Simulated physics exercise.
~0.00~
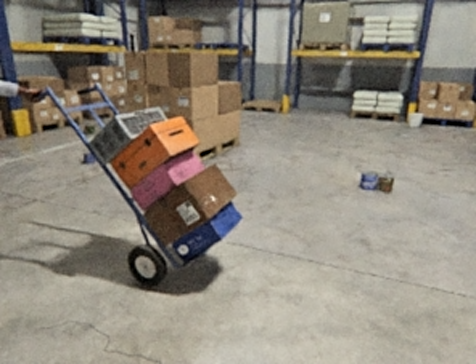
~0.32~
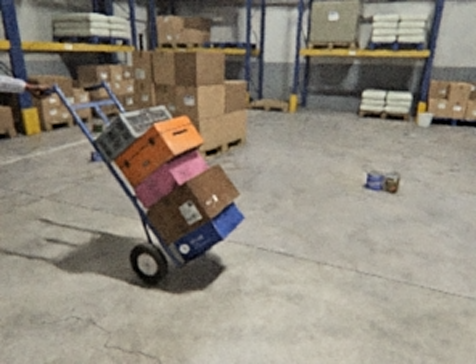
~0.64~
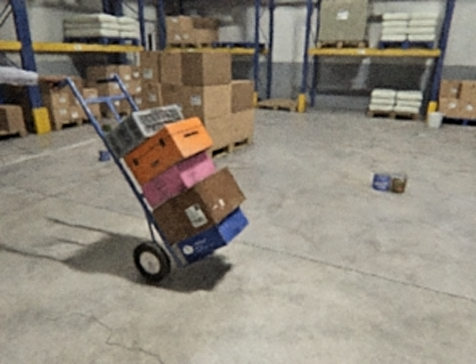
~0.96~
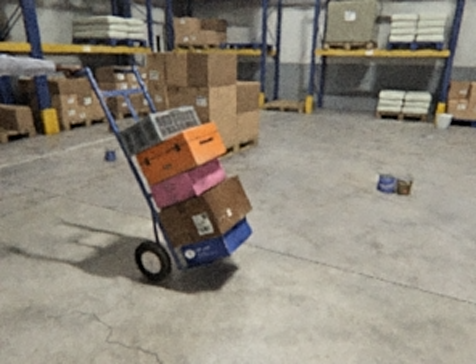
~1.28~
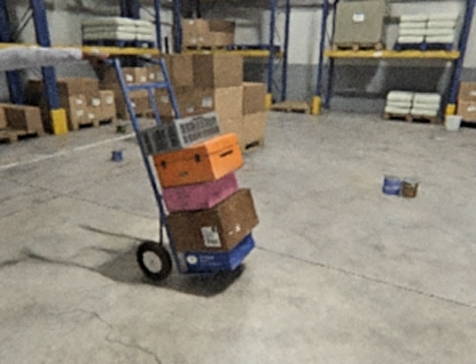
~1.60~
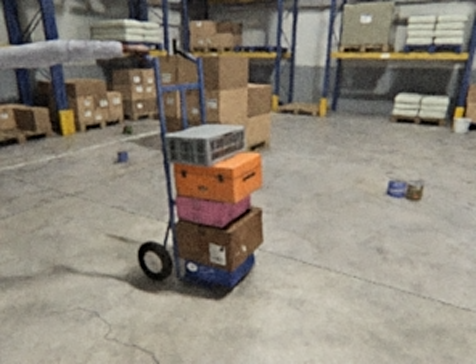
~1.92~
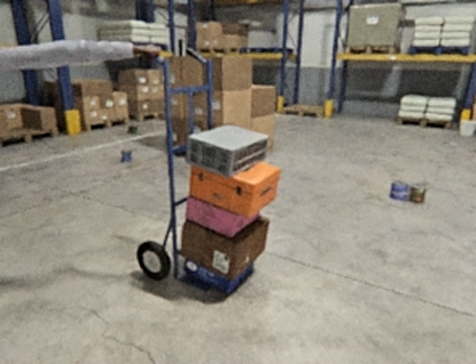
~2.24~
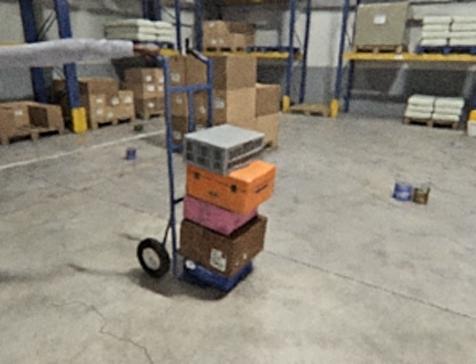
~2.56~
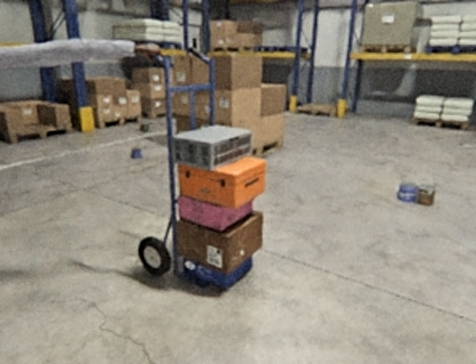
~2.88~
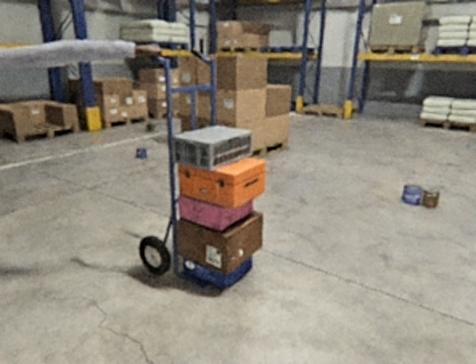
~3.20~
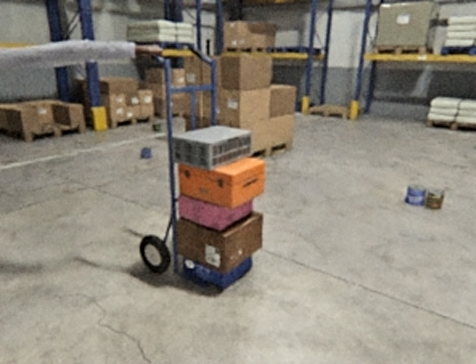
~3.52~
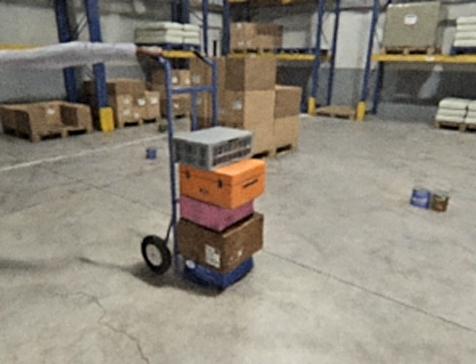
In a warehouse, an arm tips a loaded hand truck upright, and its stack stays on.
